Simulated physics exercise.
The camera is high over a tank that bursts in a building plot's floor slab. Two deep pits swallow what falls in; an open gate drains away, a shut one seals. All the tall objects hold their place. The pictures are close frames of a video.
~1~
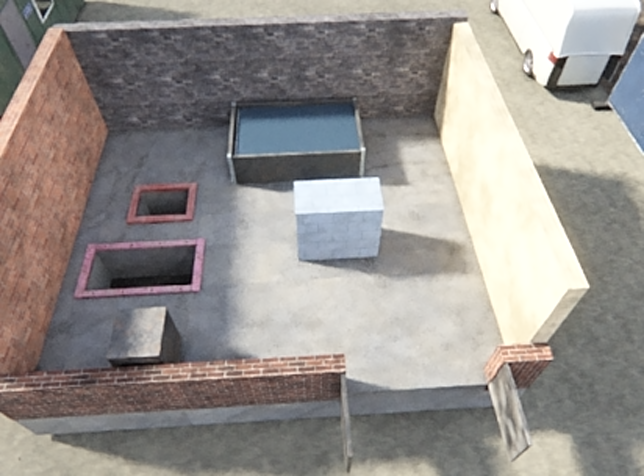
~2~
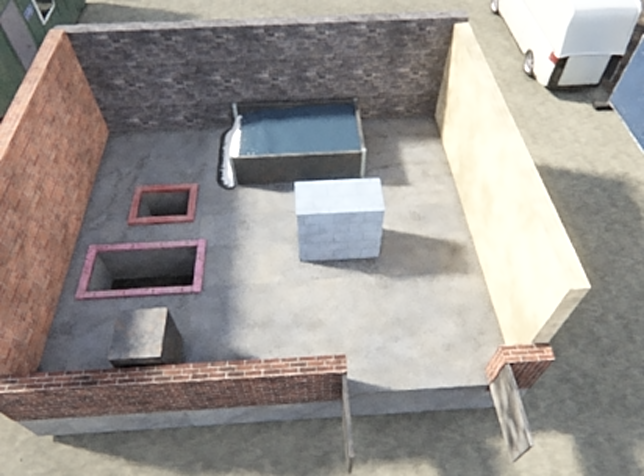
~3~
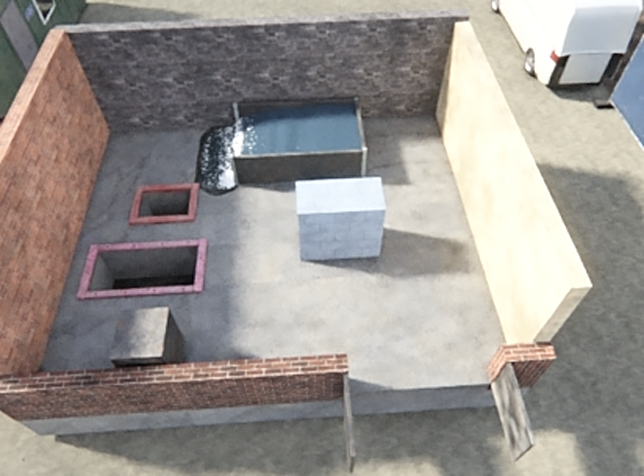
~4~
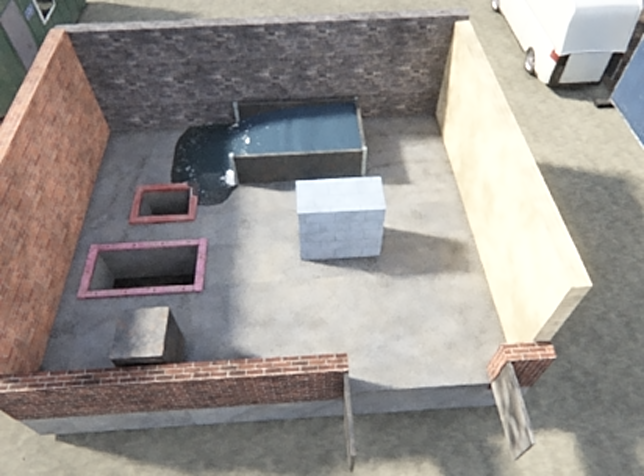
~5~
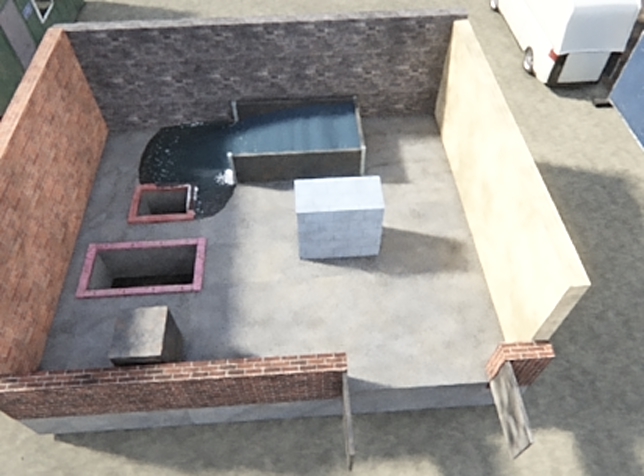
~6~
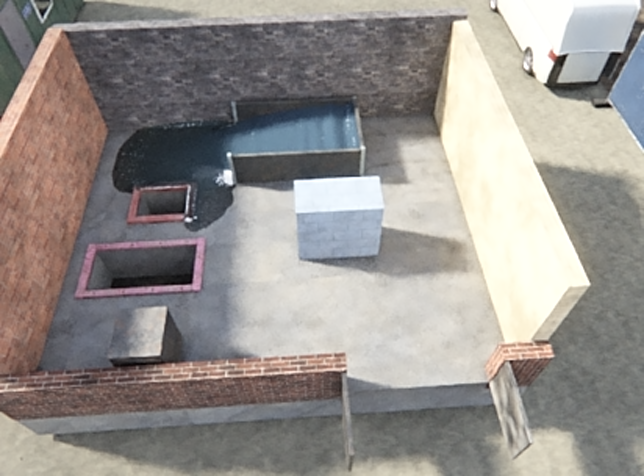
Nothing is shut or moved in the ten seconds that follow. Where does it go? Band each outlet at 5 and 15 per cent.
One by one: The gate takes less than 5 %; the pink pit takes more than 15 %; the red pit takes more than 15 %.
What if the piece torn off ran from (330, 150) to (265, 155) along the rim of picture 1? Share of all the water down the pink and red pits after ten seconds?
In per cent: Pink 12, red 0.
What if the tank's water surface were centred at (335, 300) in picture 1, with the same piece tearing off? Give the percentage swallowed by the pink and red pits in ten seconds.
Roughly, in per cent: Pink 40, red 0.
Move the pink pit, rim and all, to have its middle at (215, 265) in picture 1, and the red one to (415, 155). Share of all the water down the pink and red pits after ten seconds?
In per cent: Pink 14, red 0.
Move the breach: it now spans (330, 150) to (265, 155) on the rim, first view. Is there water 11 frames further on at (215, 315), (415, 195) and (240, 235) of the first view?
In that order: Under water, flooded, wet.
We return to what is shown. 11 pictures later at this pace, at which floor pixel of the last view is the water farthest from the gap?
Around (55, 315).
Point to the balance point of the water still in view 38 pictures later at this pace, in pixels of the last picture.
At about (184, 201).
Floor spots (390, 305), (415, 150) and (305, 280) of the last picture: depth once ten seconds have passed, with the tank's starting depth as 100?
In turn 2, 2 and 2 in a hundred.
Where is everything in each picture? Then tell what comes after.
The first frame shows still water in the water tank at (296, 130).
In the second frame, water pours out at (237, 148) and has run to (232, 187).
In the third frame, the front is at (222, 126), out from the gap at (239, 150).
In the fourth frame, the front is at (193, 129), out from the gap at (239, 150).
In the fifth frame, water pours out at (238, 149) and has run to (154, 140).
In the sixth frame, the front is at (118, 176), out from the gap at (237, 150).
A moment on, water covers 20 % of the floor; the gate 0 %, the pink pit 0 %, the red pit 3 %.
Next, water covers 20 % of the floor; the gate 0 %, the pink pit 1 %, the red pit 6 %.
Then, water covers 30 % of the floor; the gate 0 %, the pink pit 8 %, the red pit 12 %.
Later, water covers 45 % of the floor; the gate 0 %, the pink pit 18 %, the red pit 20 %.
In the end, water covers 60 % of the floor; the gate 0 %, the pink pit 23 %, the red pit 23 %.
